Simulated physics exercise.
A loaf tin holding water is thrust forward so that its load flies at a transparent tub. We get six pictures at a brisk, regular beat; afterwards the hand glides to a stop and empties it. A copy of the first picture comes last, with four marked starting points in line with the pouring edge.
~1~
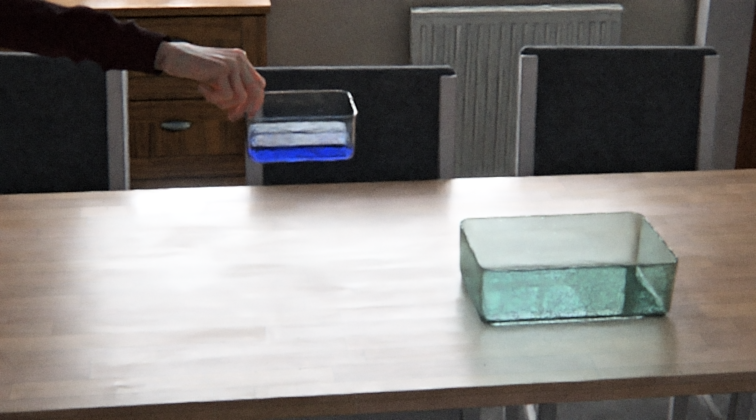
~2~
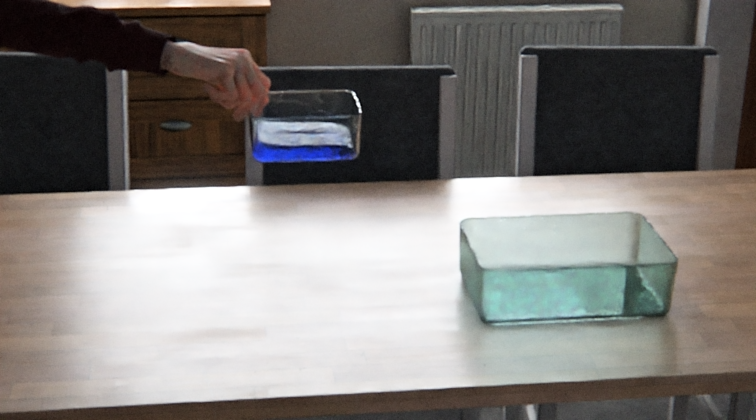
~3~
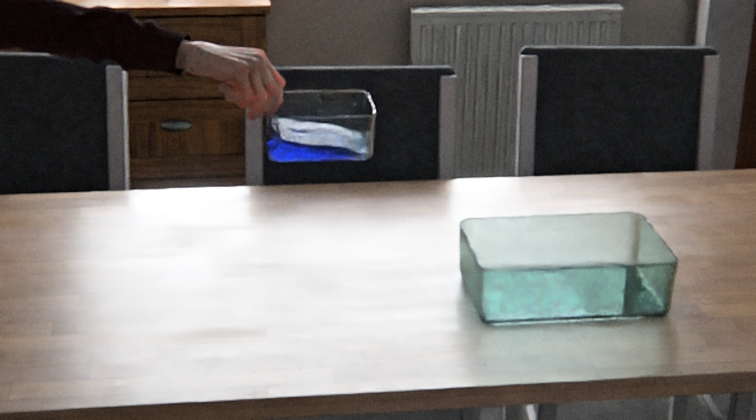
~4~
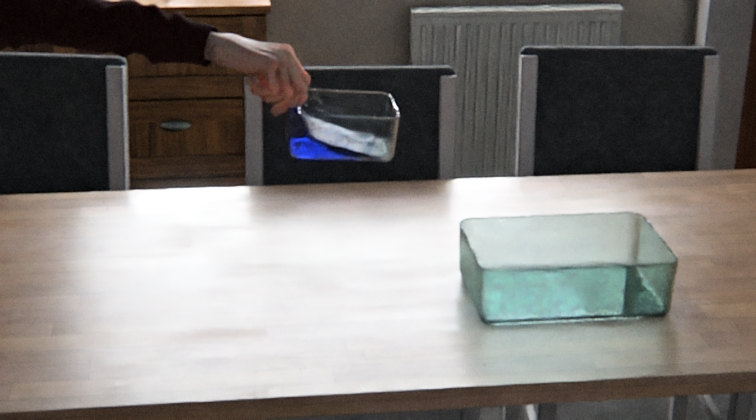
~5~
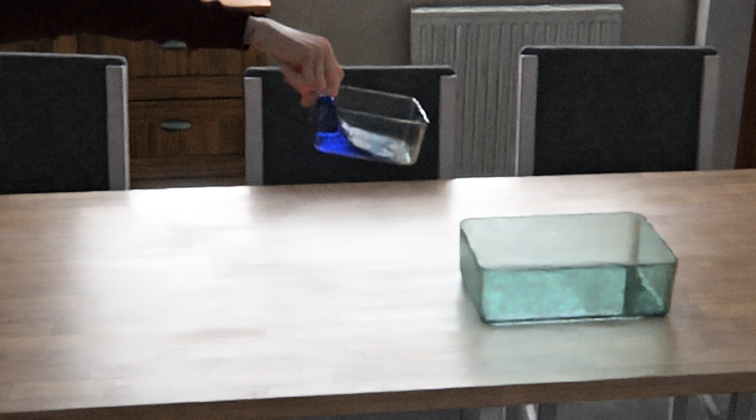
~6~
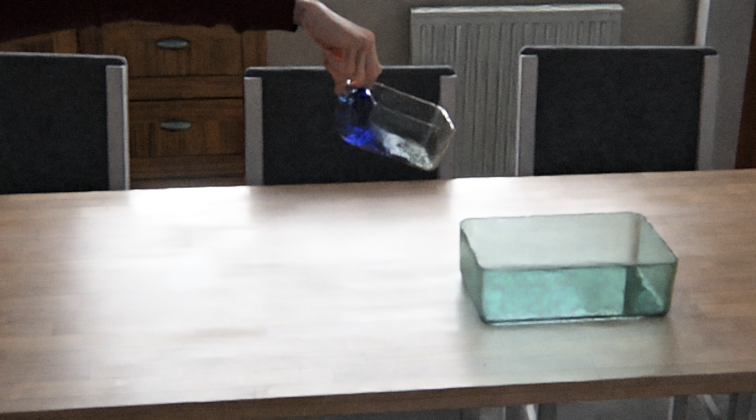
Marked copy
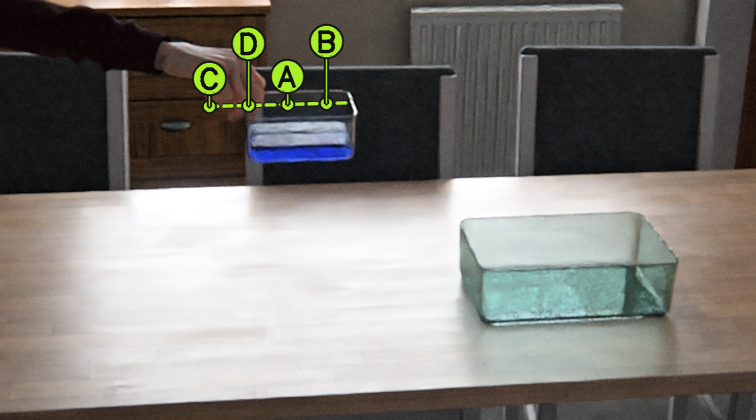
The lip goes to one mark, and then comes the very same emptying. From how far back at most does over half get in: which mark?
A is the one.
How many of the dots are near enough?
Two of them.
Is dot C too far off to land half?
Yes.
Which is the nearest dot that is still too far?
Dot D.
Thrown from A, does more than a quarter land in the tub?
Yes, it does.
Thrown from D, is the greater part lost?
Yes, that goes wrong.
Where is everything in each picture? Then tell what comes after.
The first frame shows upright, lip at (351, 102); tub from (479, 322) to (669, 313); nothing has left yet.
The second frame shows upright, lip at (356, 102); nothing has left yet.
The third frame shows upright, lip at (370, 102); nothing has left yet.
The fourth frame shows tipped about 4°, lip at (393, 105); nothing has left yet.
The fifth frame shows tipped about 12°, lip at (421, 111); water is over the rim, down to (333, 96).
The sixth frame shows tipped about 22°, lip at (448, 120); water is over the rim, down to (345, 96).
On the marked copy, A at (287, 104); B at (326, 103); C at (209, 106); D at (248, 105).
Choosing A, about 71 % lands in the tub, 21 % falls short and 8 % goes beside or beyond.
Choosing B, about 75 % lands in the tub, 14 % falls short and 11 % goes beside or beyond.
Choosing C, about 3 % lands in the tub, 95 % falls short.
Choosing D, about 27 % lands in the tub, 67 % falls short and 6 % goes beside or beyond.
